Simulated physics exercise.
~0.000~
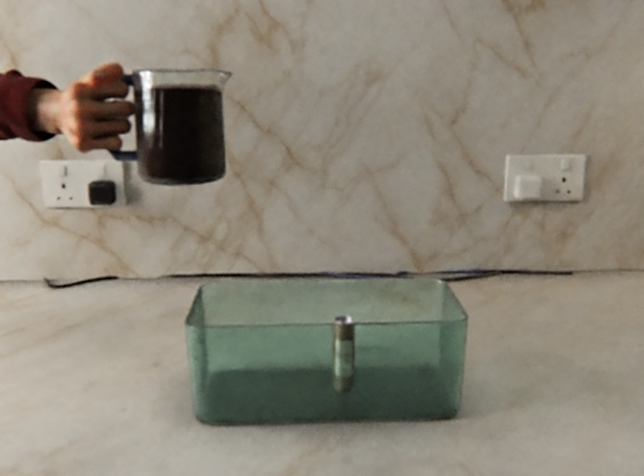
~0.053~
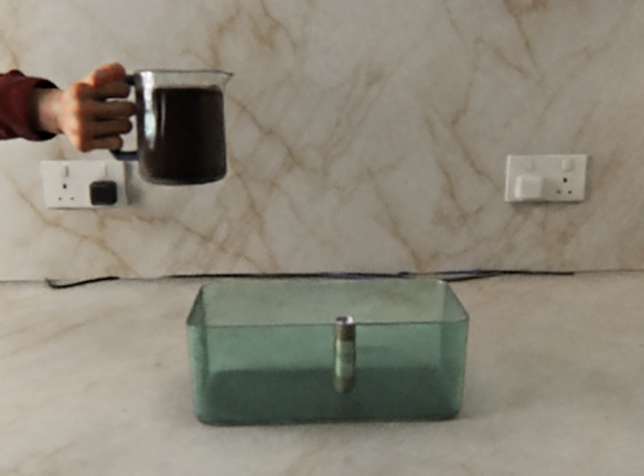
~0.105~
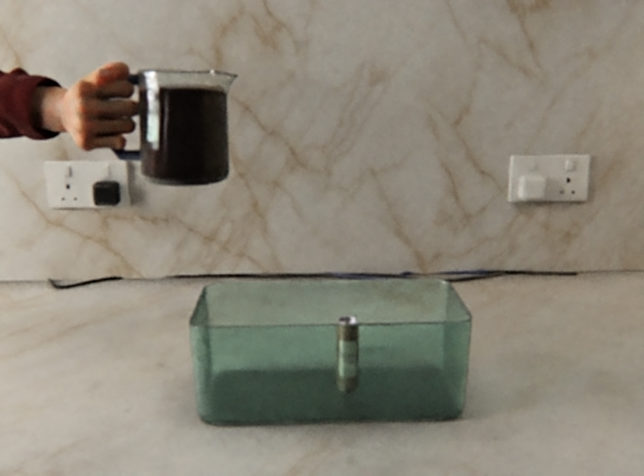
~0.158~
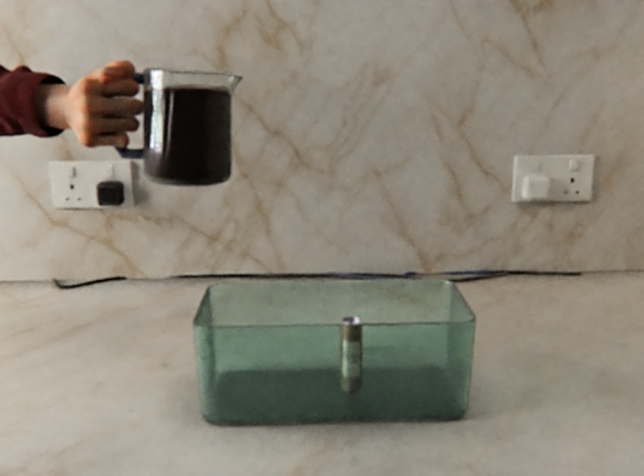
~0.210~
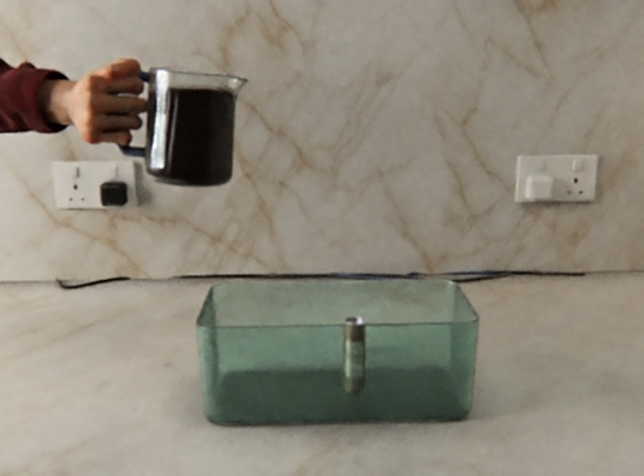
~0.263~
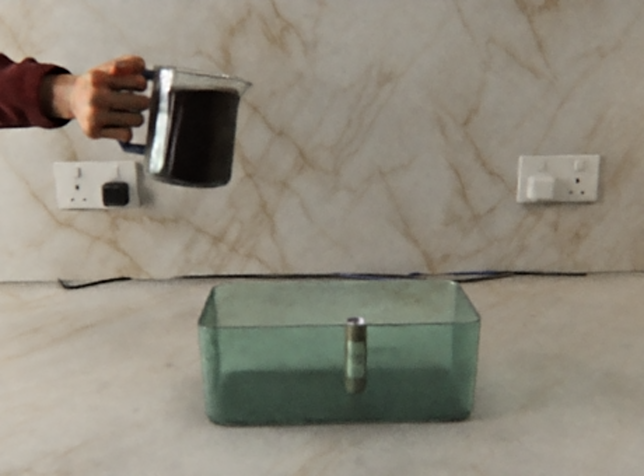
A hand holds a jug of dark liquid and tilts it slightly to the right.
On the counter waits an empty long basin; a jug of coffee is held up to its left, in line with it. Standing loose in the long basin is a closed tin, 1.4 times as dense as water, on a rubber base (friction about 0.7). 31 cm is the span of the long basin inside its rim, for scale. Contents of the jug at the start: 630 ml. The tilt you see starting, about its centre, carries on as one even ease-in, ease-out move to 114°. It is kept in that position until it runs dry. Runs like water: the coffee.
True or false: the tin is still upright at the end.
False.
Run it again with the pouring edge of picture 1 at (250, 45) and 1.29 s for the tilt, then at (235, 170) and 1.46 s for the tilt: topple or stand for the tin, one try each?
In the first try it comes down; in the second it remains standing.
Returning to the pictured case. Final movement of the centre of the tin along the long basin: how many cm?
Looks like roughly 8.0 cm in total.
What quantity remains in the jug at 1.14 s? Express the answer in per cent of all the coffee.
I'd say some 28 per cent remains.
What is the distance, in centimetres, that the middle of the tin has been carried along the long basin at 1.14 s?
It has moved some 4 cm.
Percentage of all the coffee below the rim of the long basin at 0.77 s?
Fraction in basin: Approx. 2%.
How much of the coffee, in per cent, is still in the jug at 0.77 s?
Fraction remaining: Approx. 84 per cent.
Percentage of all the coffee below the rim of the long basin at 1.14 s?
About 42 per cent.
After 0.77 s the tilt is 62° and 85 per cent is still to pour; the tin stands where it began.
After 1.14 s the tilt is 101° and 29 per cent is still to pour; the tin leans 39°.
After 1.54 s the tilt is 114° and 1 per cent is still to pour; the tin lies on its side.
After 1.96 s the tilt is 114° and 0 per cent is still to pour; the tin lies on its side.
In the end the tin lies on its side.
